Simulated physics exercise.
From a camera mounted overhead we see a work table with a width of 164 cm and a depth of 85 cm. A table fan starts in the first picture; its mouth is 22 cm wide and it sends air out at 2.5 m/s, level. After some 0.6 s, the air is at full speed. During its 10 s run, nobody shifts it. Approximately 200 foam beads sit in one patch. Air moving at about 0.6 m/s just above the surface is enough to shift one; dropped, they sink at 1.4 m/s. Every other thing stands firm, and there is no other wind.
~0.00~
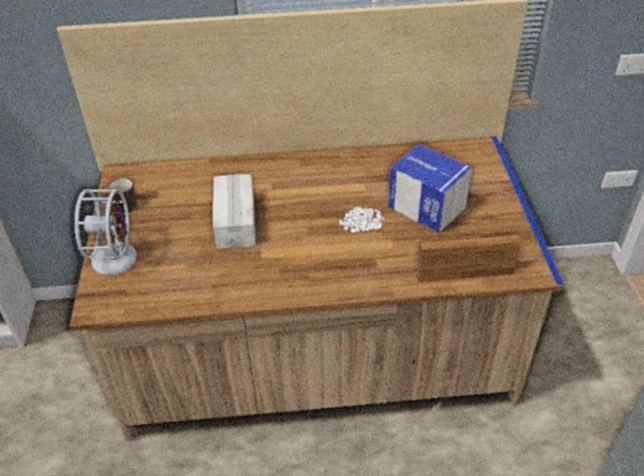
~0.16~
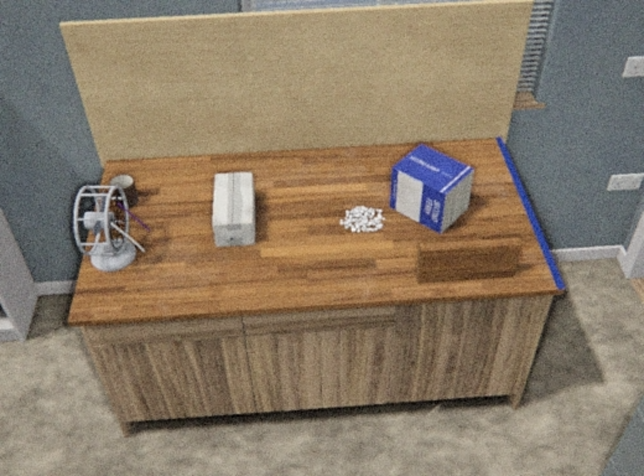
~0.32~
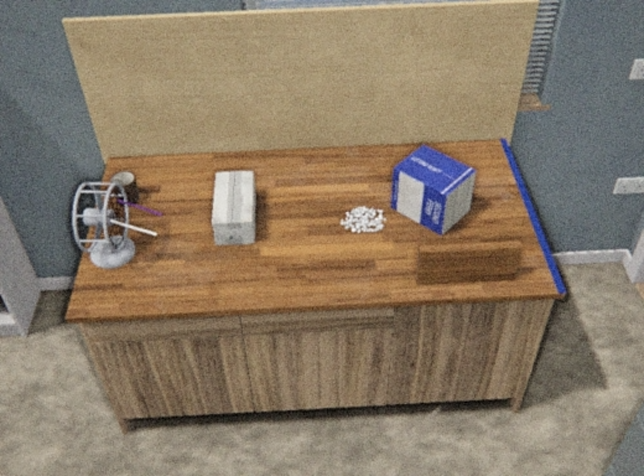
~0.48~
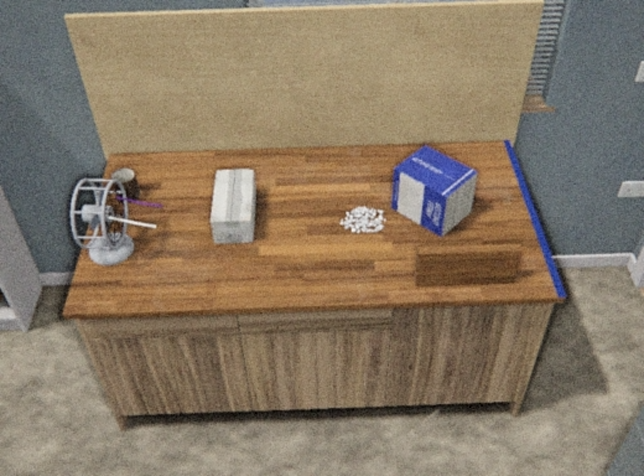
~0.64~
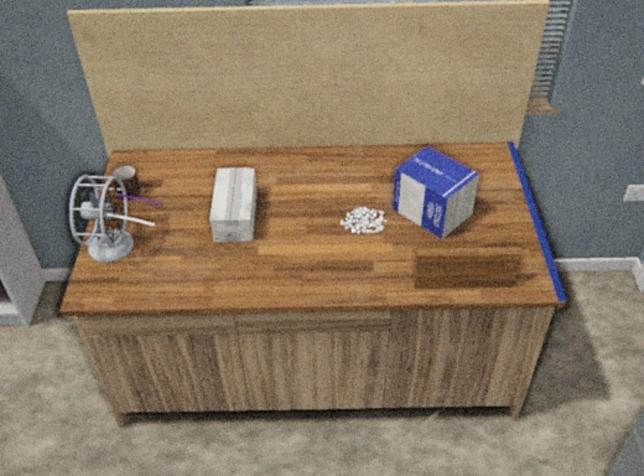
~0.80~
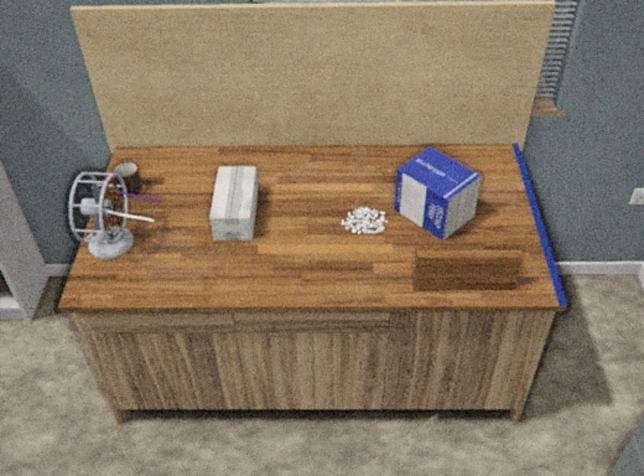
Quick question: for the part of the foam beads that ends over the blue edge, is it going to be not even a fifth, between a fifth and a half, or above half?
The share stays beneath one fifth.
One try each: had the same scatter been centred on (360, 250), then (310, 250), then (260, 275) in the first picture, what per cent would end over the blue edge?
Going through the three spots in order, you'd get 80 percent, 40 percent and 10 percent.
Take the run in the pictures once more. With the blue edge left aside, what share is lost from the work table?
The share comes to some 0 per cent.
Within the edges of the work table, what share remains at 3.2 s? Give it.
Some 100 per cent at that time.
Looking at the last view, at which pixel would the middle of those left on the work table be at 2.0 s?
(378, 161), roughly.
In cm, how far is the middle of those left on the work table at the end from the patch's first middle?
Close to 40 cm.
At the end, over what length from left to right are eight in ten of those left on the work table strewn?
20 centimetres or so.
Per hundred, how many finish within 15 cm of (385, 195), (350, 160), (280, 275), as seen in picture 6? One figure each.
Roughly 20 %, 50 % and 0 %, in that order.
After 2.0 s, 0 % are over the blue edge; the middle of those still in play is near (378, 161); 14 % have settled or left.
After 3.2 s, 0 % are over the blue edge; the middle of those still in play is near (380, 156); 62 % have settled or left.
After 5.5 s, 0 % are over the blue edge; the middle of those still in play is near (377, 156); 66 % have settled or left.
After 10.0 s, at the end, 0 % are over the blue edge; the middle of those still in play is near (377, 154).
